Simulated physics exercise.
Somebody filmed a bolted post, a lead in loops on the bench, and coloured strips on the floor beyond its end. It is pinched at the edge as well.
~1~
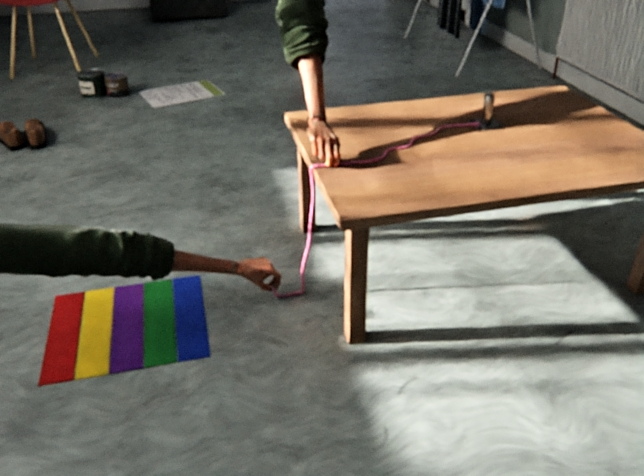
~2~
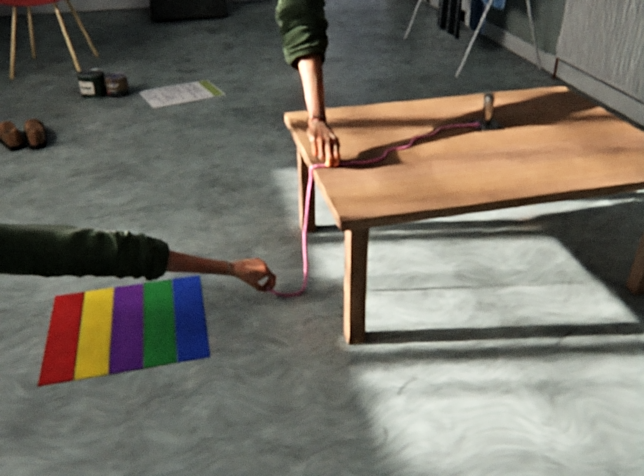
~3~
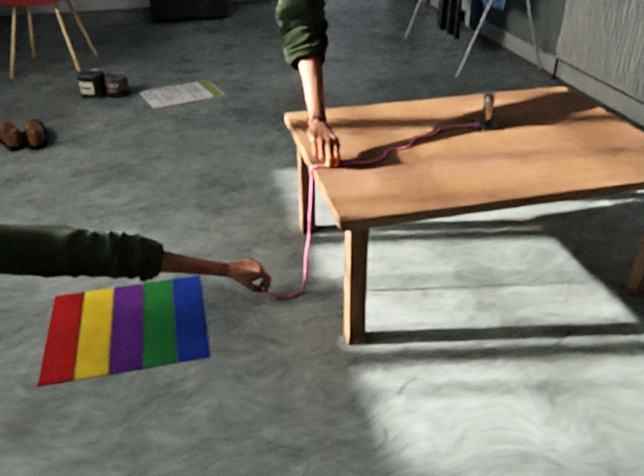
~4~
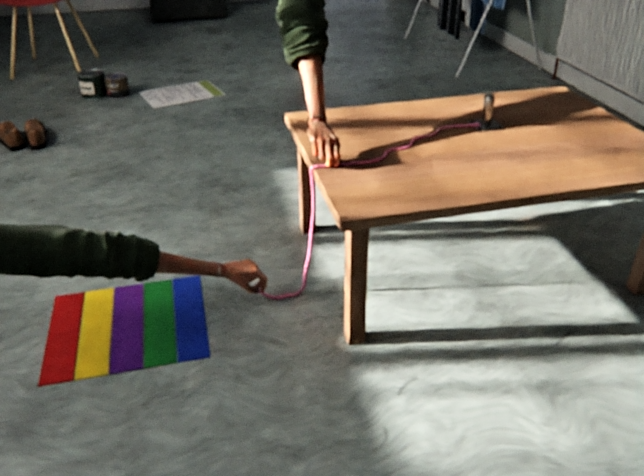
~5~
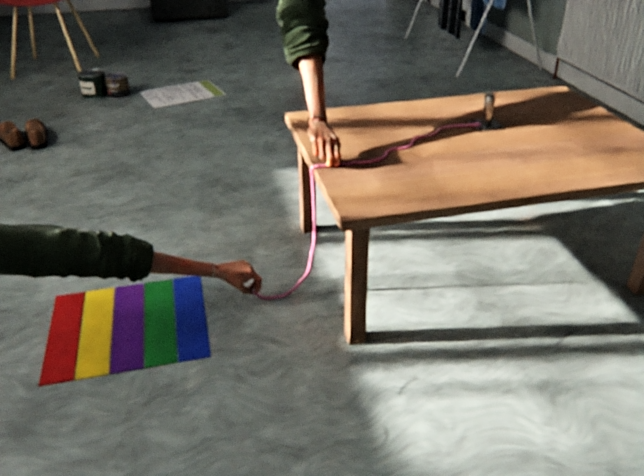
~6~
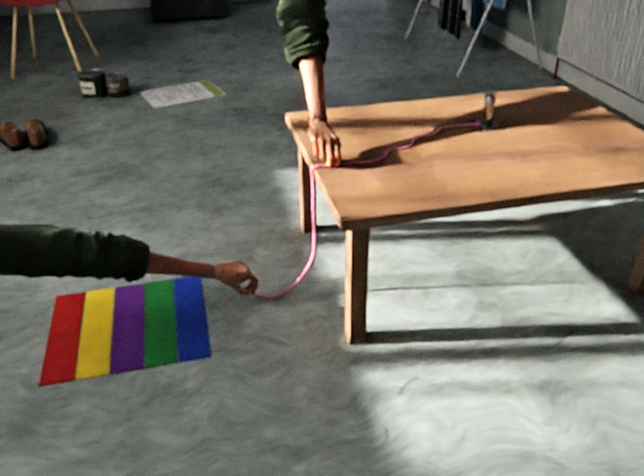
A hand near the floor drew the end of a pink cord slowly left toward the coloured strips, while another hand pinched the cord at the edge of the wooden bench.
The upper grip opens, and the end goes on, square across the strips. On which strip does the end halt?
The green one.
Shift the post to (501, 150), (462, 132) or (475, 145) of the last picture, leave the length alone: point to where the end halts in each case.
The places are (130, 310), (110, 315) and (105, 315).
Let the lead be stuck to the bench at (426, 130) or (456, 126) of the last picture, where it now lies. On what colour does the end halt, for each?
Try by try: Green; green.
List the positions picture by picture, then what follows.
In the first picture, end (273, 288); blue (193, 342); green (160, 348); purple (127, 353); yellow (93, 359); red (59, 365).
In the second picture, end (268, 289); lead through (450, 126) (412, 142) (376, 160) (312, 174) (305, 231) (305, 284).
In the third picture, end (263, 290).
In the fourth picture, end (259, 290); lead through (451, 127) (412, 142) (376, 160) (312, 174) (312, 230) (304, 284).
In the fifth picture, end (254, 291).
In the sixth picture, end (250, 292); lead through (451, 126) (413, 142) (377, 160) (313, 174) (314, 230) (297, 282).
A little later, end near (214, 297); short of the strips.
Next, end near (177, 303); over blue.
When it is tight, end near (154, 306); over green. It halts on the green strip.
